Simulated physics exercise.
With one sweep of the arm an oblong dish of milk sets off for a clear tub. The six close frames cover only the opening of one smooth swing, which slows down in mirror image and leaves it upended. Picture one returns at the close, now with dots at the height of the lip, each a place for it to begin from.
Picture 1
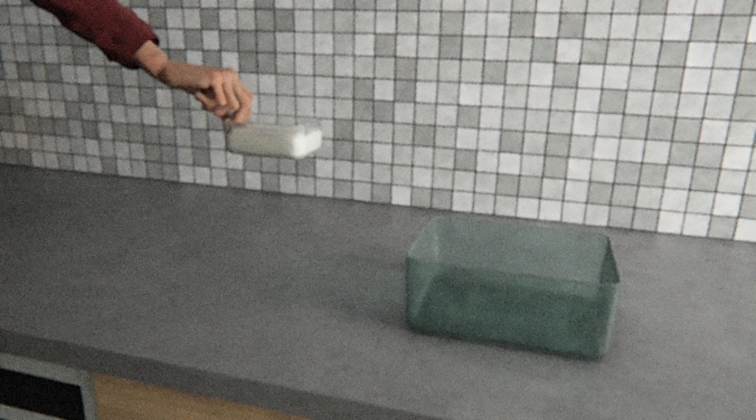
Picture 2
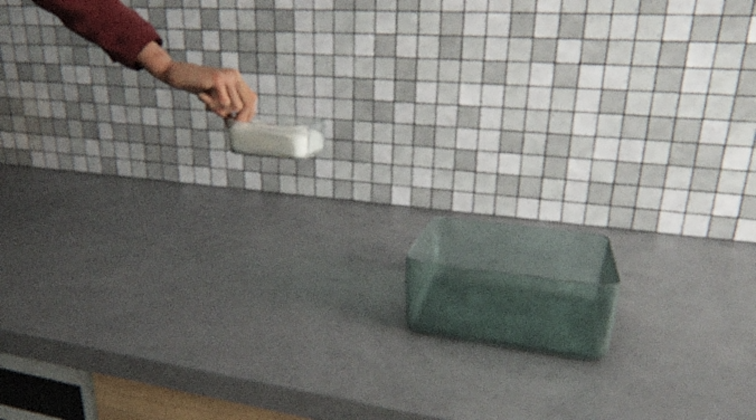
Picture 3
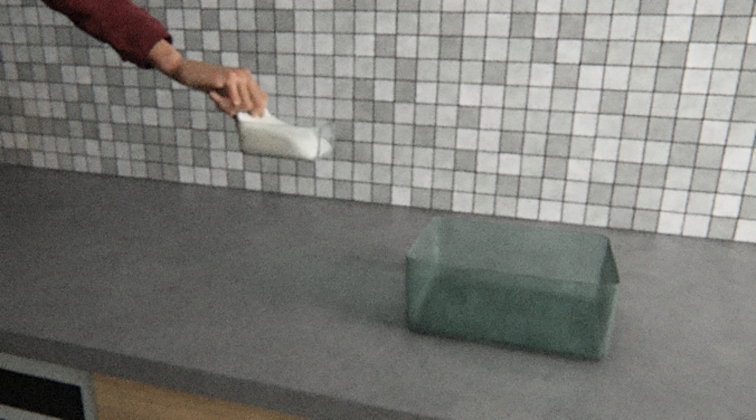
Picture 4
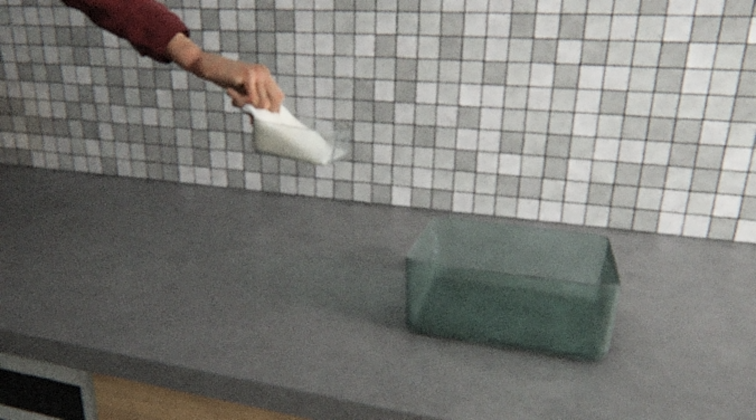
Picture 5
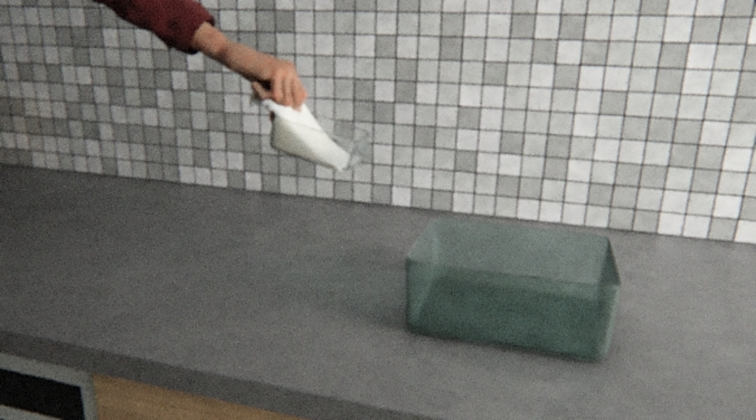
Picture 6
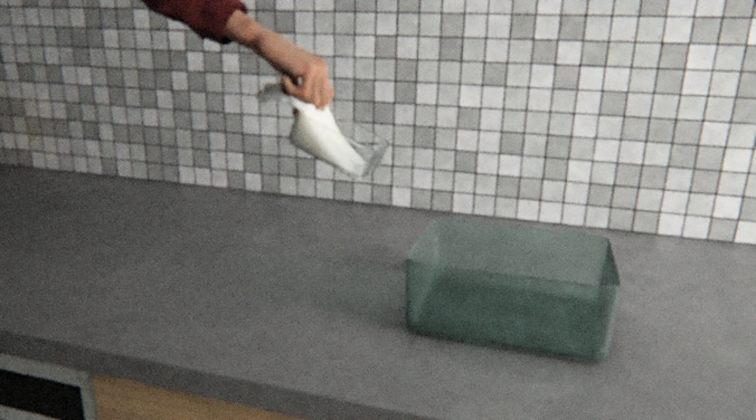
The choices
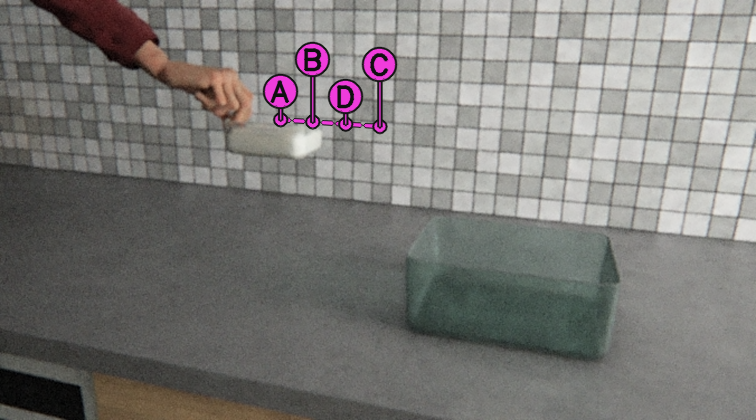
The video shows a hand in a dark red sleeve carrying an oblong dish of milk rightward above a gray counter with a clear greenish tub; milk slops over the rim as the dish tilts increasingly down to the right.
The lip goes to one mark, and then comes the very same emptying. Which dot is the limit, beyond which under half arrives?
I would pick spot A.
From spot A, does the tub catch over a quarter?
Yes, it does.
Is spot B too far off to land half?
No, that is safe.
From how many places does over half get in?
All four.
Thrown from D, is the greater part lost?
No.
On the marked copy, A at (280, 119); B at (312, 121); C at (379, 126); D at (345, 124).
With A, about 66 % lands in the tub, 29 % falls short and 5 % goes beside or beyond.
With B, about 70 % lands in the tub, 25 % falls short and 5 % goes beside or beyond.
With C, about 81 % lands in the tub, 9 % falls short and 10 % goes beside or beyond.
With D, about 74 % lands in the tub, 17 % falls short and 9 % goes beside or beyond.
